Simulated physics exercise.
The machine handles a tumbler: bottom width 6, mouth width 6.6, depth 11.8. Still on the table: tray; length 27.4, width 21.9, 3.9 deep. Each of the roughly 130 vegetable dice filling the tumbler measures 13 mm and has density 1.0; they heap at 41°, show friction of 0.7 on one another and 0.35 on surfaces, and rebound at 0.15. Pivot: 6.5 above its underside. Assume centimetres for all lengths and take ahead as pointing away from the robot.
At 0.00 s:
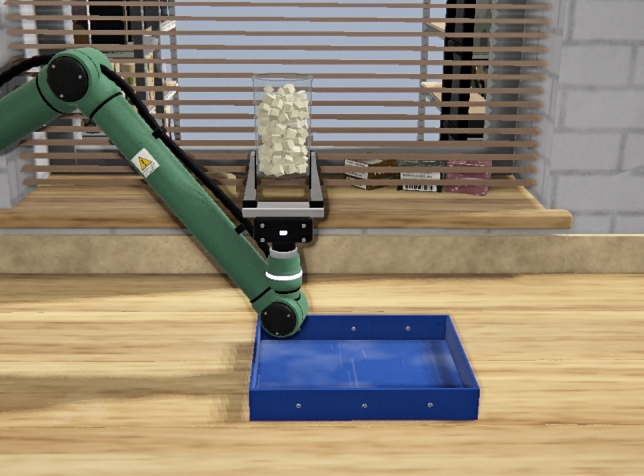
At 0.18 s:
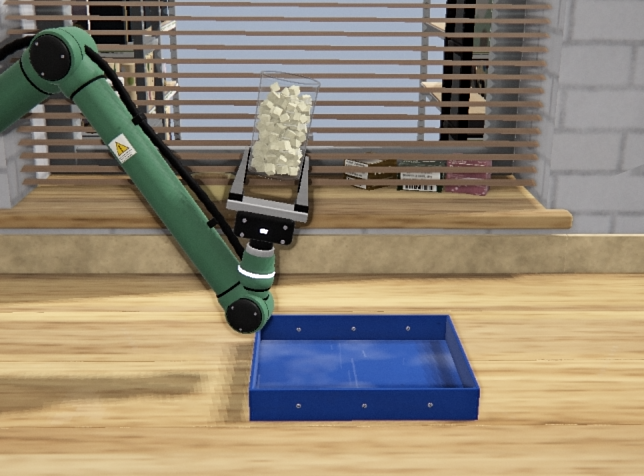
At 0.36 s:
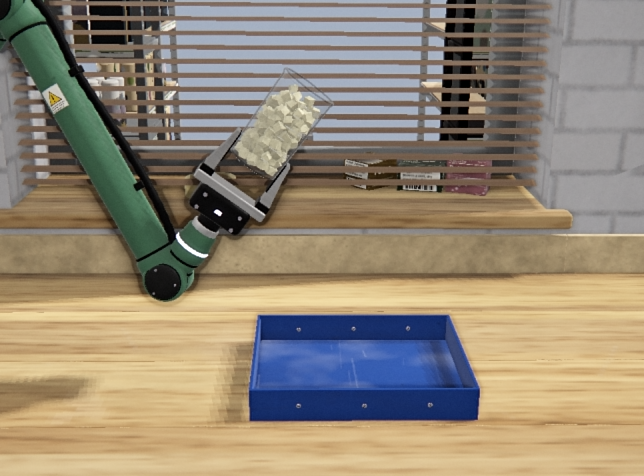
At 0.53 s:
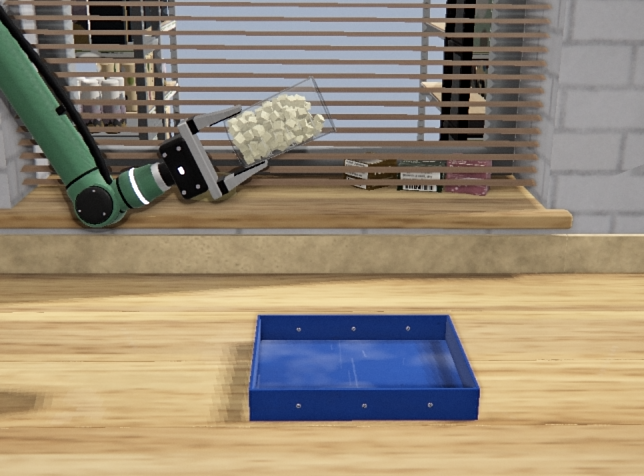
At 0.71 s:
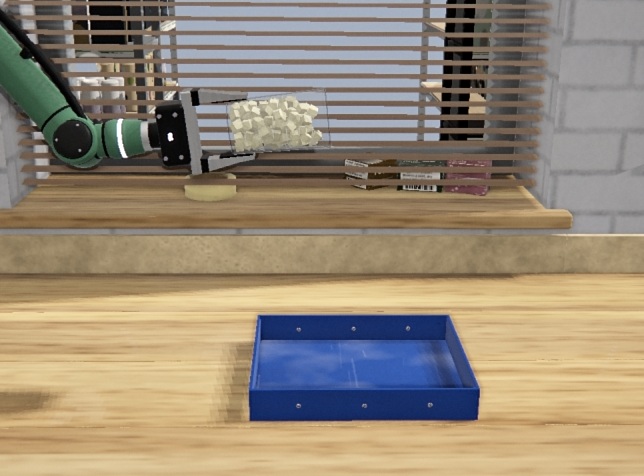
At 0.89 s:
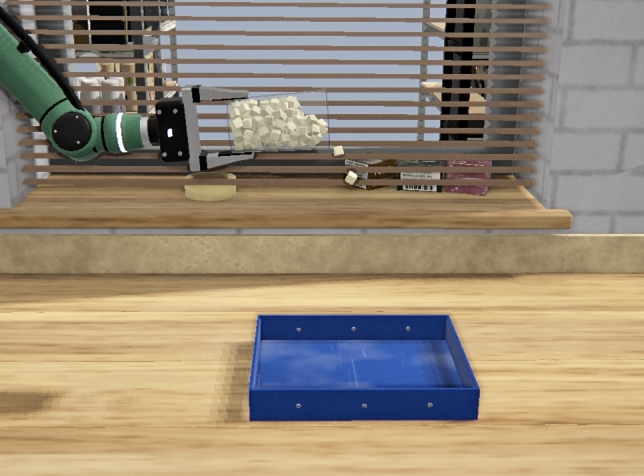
A green robot arm held a clear tumbler of pale cubes upright, swung left above a blue tray, and tilted it rightward until nearly sideways, when a couple of cubes slipped out.
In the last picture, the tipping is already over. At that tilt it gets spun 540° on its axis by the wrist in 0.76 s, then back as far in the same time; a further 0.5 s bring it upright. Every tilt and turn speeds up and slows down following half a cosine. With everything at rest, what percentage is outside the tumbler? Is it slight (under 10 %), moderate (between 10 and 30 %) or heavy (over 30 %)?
It is moderate, between 10 and 30 %.
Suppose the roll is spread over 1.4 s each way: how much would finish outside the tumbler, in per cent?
It would come to around 40 percent.
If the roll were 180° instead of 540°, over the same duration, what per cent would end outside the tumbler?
In that case you'd get close to 10 per cent.
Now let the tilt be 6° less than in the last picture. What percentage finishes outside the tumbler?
Roughly 10 %.
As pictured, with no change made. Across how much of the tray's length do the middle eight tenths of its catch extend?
That stretch is roughly 8 cm long.
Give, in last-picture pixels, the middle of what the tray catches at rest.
Centre: Close to (374, 367).
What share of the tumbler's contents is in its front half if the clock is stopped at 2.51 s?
Share noted: Close to 60 per cent.
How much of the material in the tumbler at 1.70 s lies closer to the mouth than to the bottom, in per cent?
Looks like around 40 per cent to me.
After 1.70 s, tipped 86°, highest piece 37 above the table; 116 in the tumbler, 9 in the tray, 5 in flight or on a rim.
After 2.51 s, tipped 78°, highest piece 36 above the table; 101 in the tumbler, 27 in the tray, 2 in flight or on a rim.
After 3.11 s, upright, highest piece 39 above the table; 101 in the tumbler, 29 in the tray.
After 3.81 s, upright, highest piece 39 above the table; 101 in the tumbler, 29 in the tray.
At rest, 101 in the tumbler, 29 in the tray. That is 22 % outside the tumbler.
